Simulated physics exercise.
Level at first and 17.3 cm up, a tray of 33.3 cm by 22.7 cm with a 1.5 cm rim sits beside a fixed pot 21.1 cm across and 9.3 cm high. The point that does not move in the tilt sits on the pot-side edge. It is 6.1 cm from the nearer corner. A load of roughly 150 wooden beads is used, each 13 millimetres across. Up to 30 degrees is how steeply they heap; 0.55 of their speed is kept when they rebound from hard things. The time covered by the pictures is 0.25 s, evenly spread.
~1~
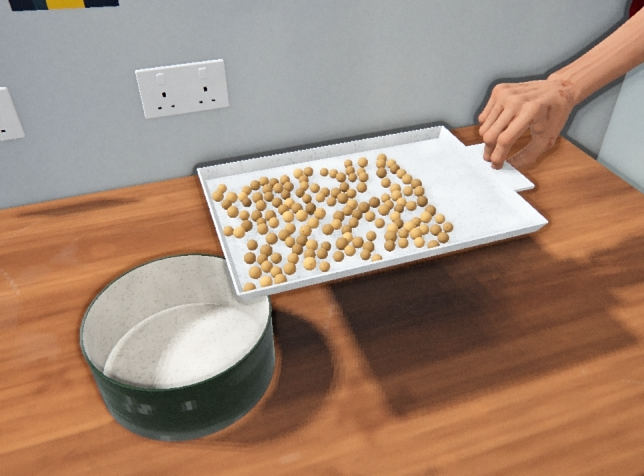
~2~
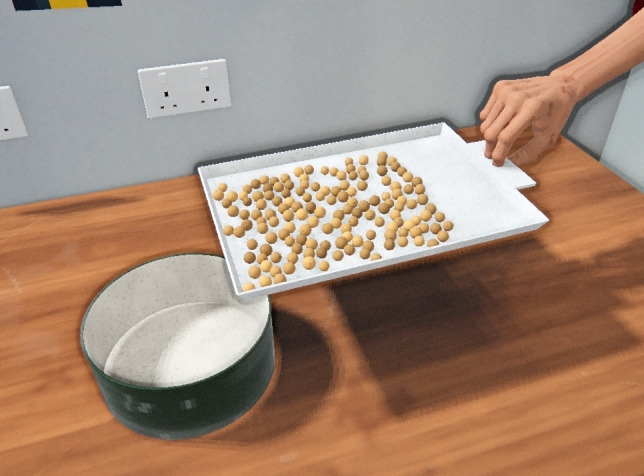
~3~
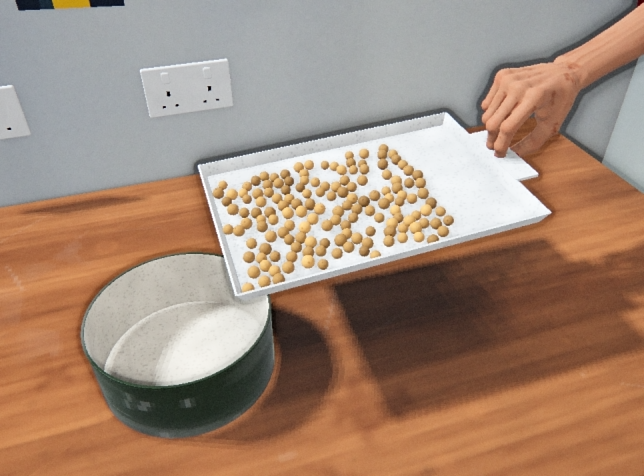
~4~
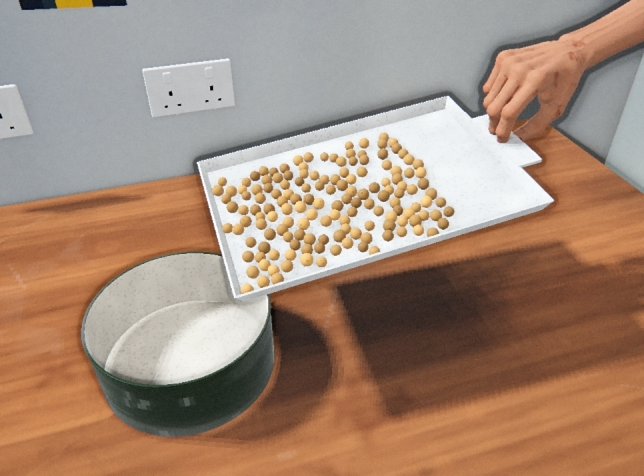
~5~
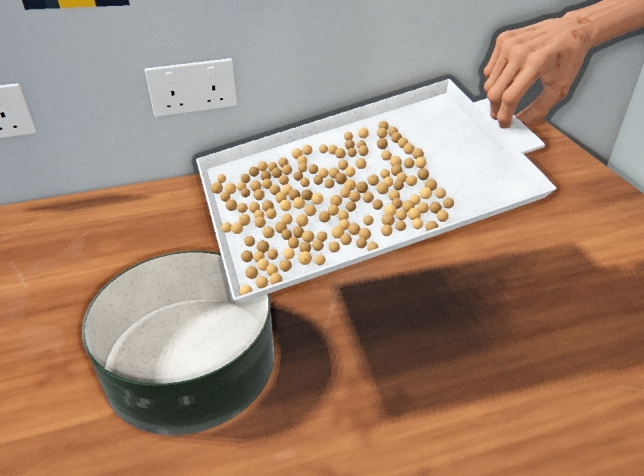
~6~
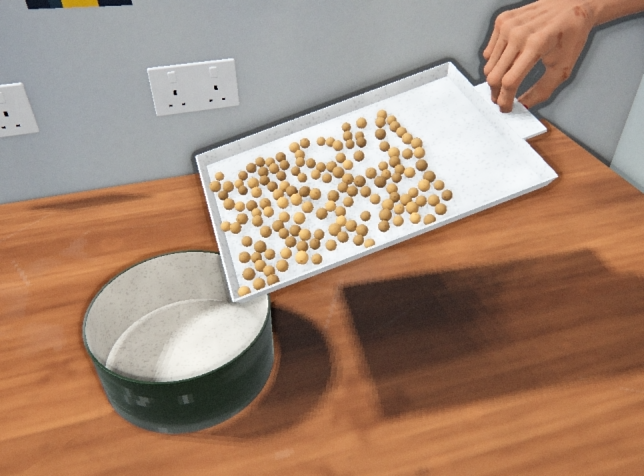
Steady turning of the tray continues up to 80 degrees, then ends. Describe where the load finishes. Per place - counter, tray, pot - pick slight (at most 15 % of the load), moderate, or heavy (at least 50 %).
Counter - moderate; tray - slight; pot - heavy.
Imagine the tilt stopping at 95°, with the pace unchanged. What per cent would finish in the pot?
You'd end up with some 65 % in the pot.
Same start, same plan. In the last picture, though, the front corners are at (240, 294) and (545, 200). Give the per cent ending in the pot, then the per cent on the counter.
That works out as pot 35 and counter 65.
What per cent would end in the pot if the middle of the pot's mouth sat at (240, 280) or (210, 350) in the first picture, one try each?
I'd say close to 30 percent for the first spot and 100 percent for the second.
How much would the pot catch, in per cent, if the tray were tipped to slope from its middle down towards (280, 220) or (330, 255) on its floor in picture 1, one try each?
First try: About 85 percent; second try: About 35 percent.
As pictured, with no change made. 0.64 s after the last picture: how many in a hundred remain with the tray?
Reading: Approx. 60%.
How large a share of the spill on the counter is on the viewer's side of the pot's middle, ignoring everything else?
I'd put it at around 100 per cent.
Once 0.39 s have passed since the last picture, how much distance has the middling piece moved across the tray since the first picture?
Roughly 7 cm.
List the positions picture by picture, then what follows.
In the first picture, tray tilt 0 degrees, front corners at (244, 288) and (539, 219); middle of the pieces at (339, 216); pot at (178, 313).
In the second picture, tray tilt 1 degrees, front corners at (243, 288) and (540, 217); middle of the pieces at (339, 215).
In the third picture, tray tilt 3 degrees, front corners at (242, 289) and (541, 210), lowest corner left front; middle of the pieces at (338, 212).
In the fourth picture, tray tilt 7 degrees, front corners at (241, 290) and (544, 198), lowest corner left front; middle of the pieces at (338, 206).
In the fifth picture, tray tilt 12 degrees, front corners at (239, 292) and (546, 186), lowest corner left front; middle of the pieces at (336, 200).
In the sixth picture, tray tilt 16 degrees, front corners at (239, 293) and (547, 174), lowest corner left front; middle of the pieces at (316, 194); pot at (179, 309).
Then, 0.39 s after the last picture, tilt 47 degrees; the tray holds 100 %, the pot 0 %.
Then, 0.64 s after the last picture, tilt 67 degrees; the tray holds 60 %, the pot 10 %.
Then, 1.01 s after the last picture, tilt 80 degrees; the tray holds 0 %, the pot 65 %.
In the end, counter 35 %, tray 0 %, pot 65 %.
